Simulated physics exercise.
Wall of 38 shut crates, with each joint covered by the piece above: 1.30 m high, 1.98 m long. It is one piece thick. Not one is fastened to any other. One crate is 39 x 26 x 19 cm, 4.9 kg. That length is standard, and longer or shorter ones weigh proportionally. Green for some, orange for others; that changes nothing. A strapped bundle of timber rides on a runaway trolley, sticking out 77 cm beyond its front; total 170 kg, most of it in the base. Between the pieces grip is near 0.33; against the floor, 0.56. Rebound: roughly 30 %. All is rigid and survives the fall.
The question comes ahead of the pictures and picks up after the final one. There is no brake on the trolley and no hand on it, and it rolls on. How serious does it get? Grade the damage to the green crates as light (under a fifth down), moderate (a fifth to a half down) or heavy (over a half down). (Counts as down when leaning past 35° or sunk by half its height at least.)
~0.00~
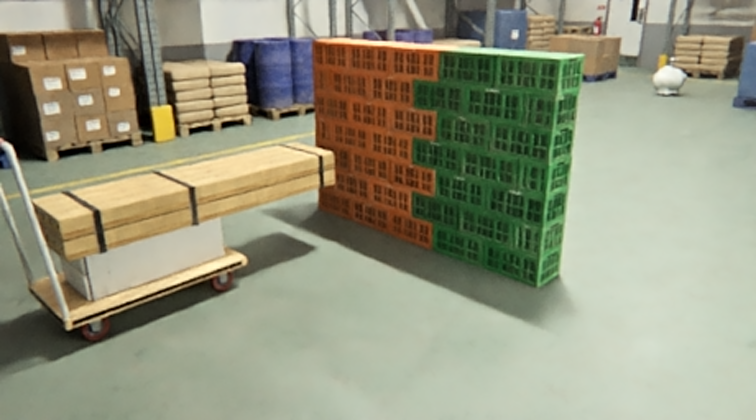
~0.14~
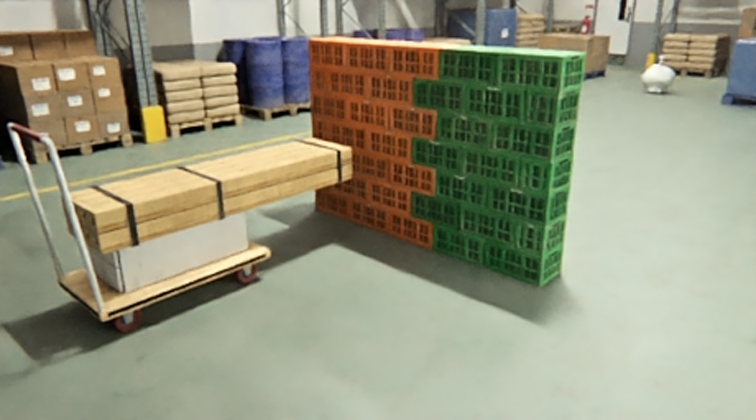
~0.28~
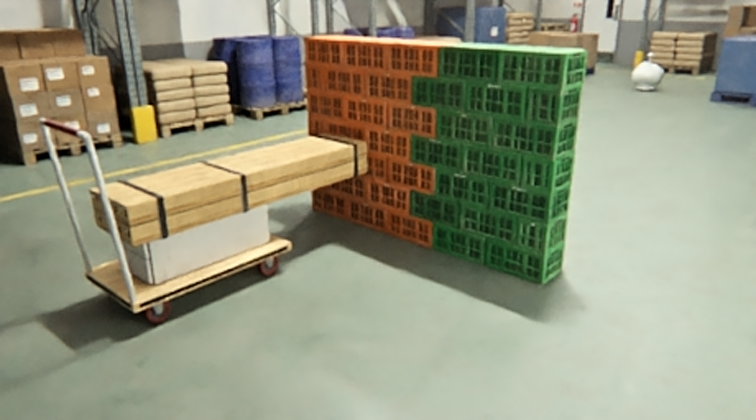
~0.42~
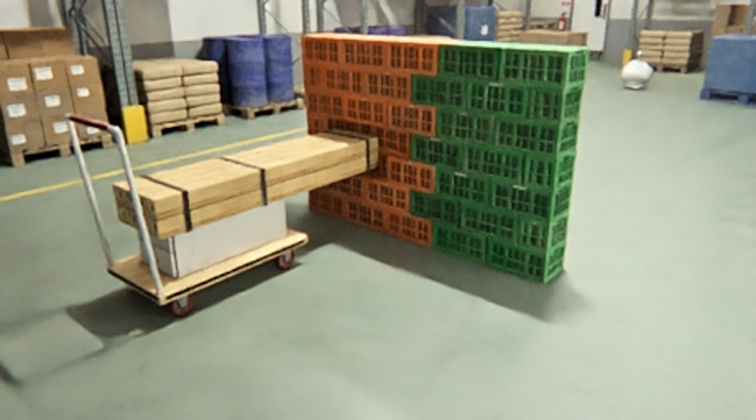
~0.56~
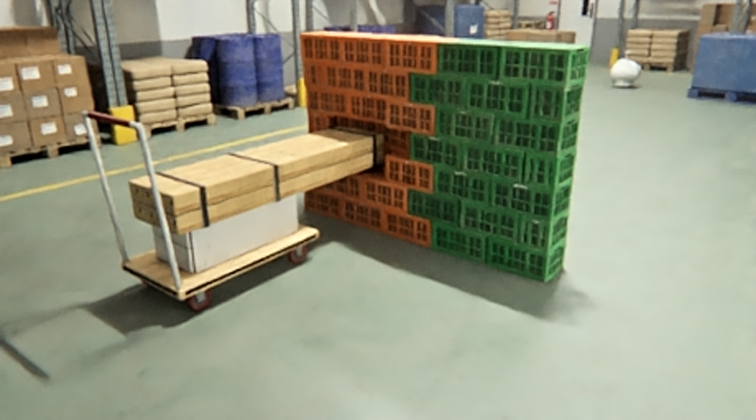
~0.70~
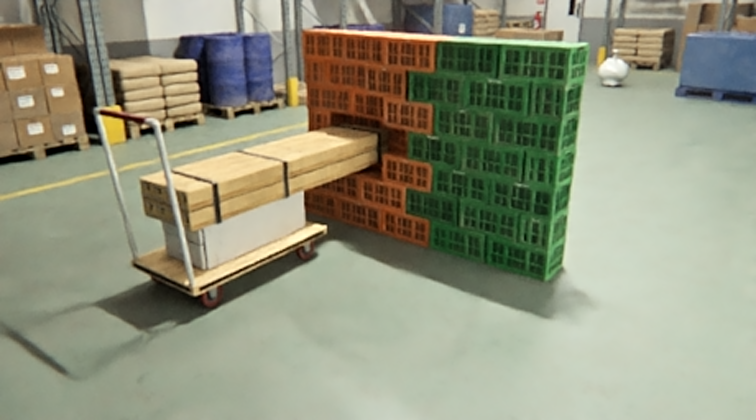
Light.
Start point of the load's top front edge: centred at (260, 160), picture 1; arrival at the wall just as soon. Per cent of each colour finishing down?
Then orange 50, green 0 per cent.
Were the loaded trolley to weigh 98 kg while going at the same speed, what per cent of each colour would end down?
The split would be orange 70, then green 10 per cent.
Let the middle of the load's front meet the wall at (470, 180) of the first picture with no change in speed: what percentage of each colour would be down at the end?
Orange 20 %, green 70 %.
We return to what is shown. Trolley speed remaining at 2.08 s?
Speed: Around 0.1 m/s.
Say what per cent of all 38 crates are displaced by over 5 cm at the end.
It comes to 45 percent shifted.
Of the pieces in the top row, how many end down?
The count is 4.
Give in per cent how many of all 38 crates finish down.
That comes to around 45 percent.
After 0.96 s, load 43 cm past the wall's line, still rolling; none of the 17 green crates down (2 of 38 in all colours); top green crate unmoved; top orange crate shifted 34 mm.
After 1.36 s, load 59 cm past the wall's line, still rolling; none of the 17 green crates down (9 of 38 in all colours); top green crate unmoved; top orange crate leaning 9°.
After 2.08 s, load 78 cm past the wall's line, still rolling; none of the 17 green crates down (11 of 38 in all colours); top green crate unmoved; top orange crate leaning 28°.
After 2.64 s, load 78 cm past the wall's line, stopped; 2 of the 17 green crates down (17 of 38 in all colours); top green crate unmoved; top orange crate on its side.
At rest (4.0 s), load 78 cm past the wall's line, stopped; 2 of the 17 green crates down (17 of 38 in all colours); top green crate unmoved; top orange crate upside down. That is 12 per cent. As the last picture would show them, middles, top green crate near (545, 61), top orange crate near (550, 184).
